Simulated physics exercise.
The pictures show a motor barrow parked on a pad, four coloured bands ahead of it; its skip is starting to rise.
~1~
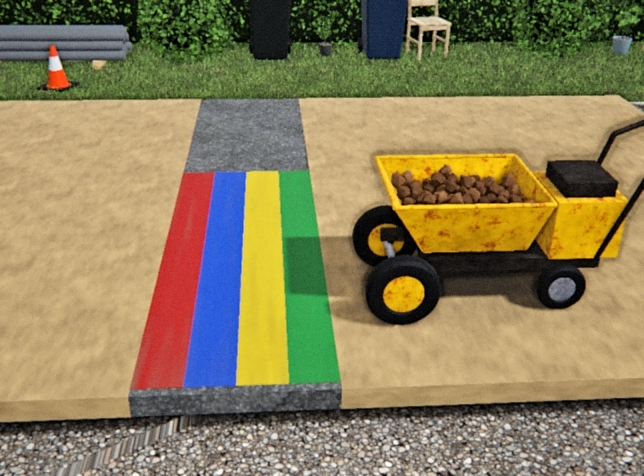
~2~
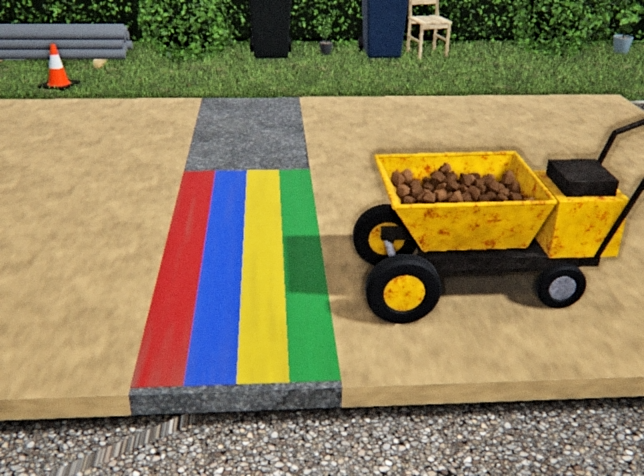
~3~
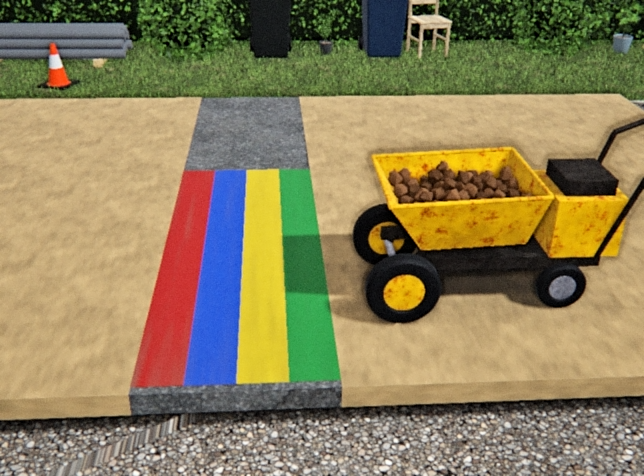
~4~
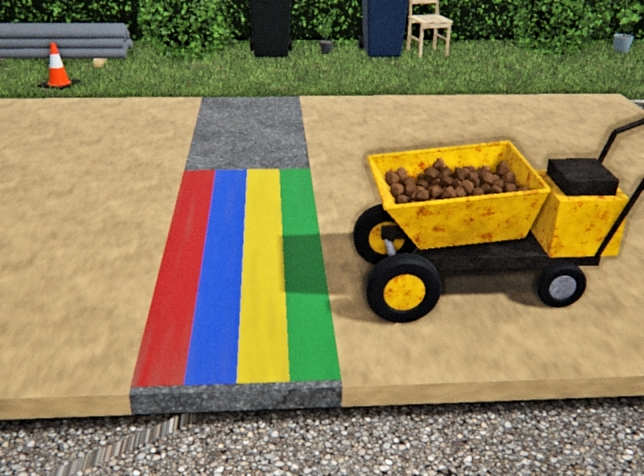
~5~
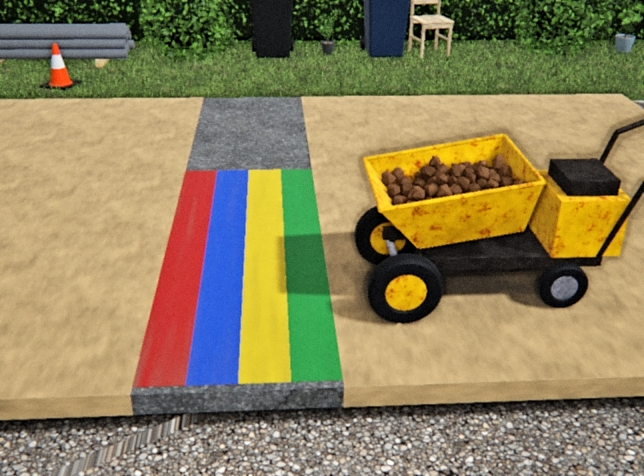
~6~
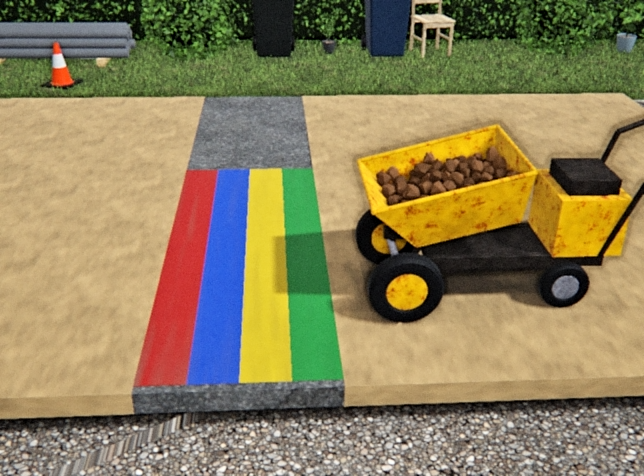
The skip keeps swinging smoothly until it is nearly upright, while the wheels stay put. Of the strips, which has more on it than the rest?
I would say the yellow one.
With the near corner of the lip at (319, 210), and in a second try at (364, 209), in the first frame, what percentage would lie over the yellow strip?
About 10 %, then 30 %.
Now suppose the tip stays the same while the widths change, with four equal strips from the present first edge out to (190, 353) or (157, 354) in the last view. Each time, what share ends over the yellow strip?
First case 30 per cent, second case 30 per cent.
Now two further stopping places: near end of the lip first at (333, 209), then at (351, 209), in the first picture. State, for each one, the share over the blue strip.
40 % then 40 %.
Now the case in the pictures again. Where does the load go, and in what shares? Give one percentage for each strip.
Per strip, roughly: Green 20, yellow 40, blue 30, red 10.
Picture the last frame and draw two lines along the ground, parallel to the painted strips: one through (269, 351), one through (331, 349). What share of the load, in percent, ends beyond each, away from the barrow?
First 60 in a hundred, second 100 in a hundred.
Shortly afterwards, skip tipped steeply; the whole lot in the skip.
Next, skip tipped right over; the bulk in the skip; only a few over the green strip; a little over the yellow strip; only a few falling.
Some moments later, skip tipped right over; a little in the skip; a little over the green strip; near a third over the yellow strip; near a quarter over the blue strip; a little over the red strip; only a few off the paint.
In the end, skip tipped right over; near a quarter over the green strip; near a third over the yellow strip; near a quarter over the blue strip; a little over the red strip; a little off the paint.
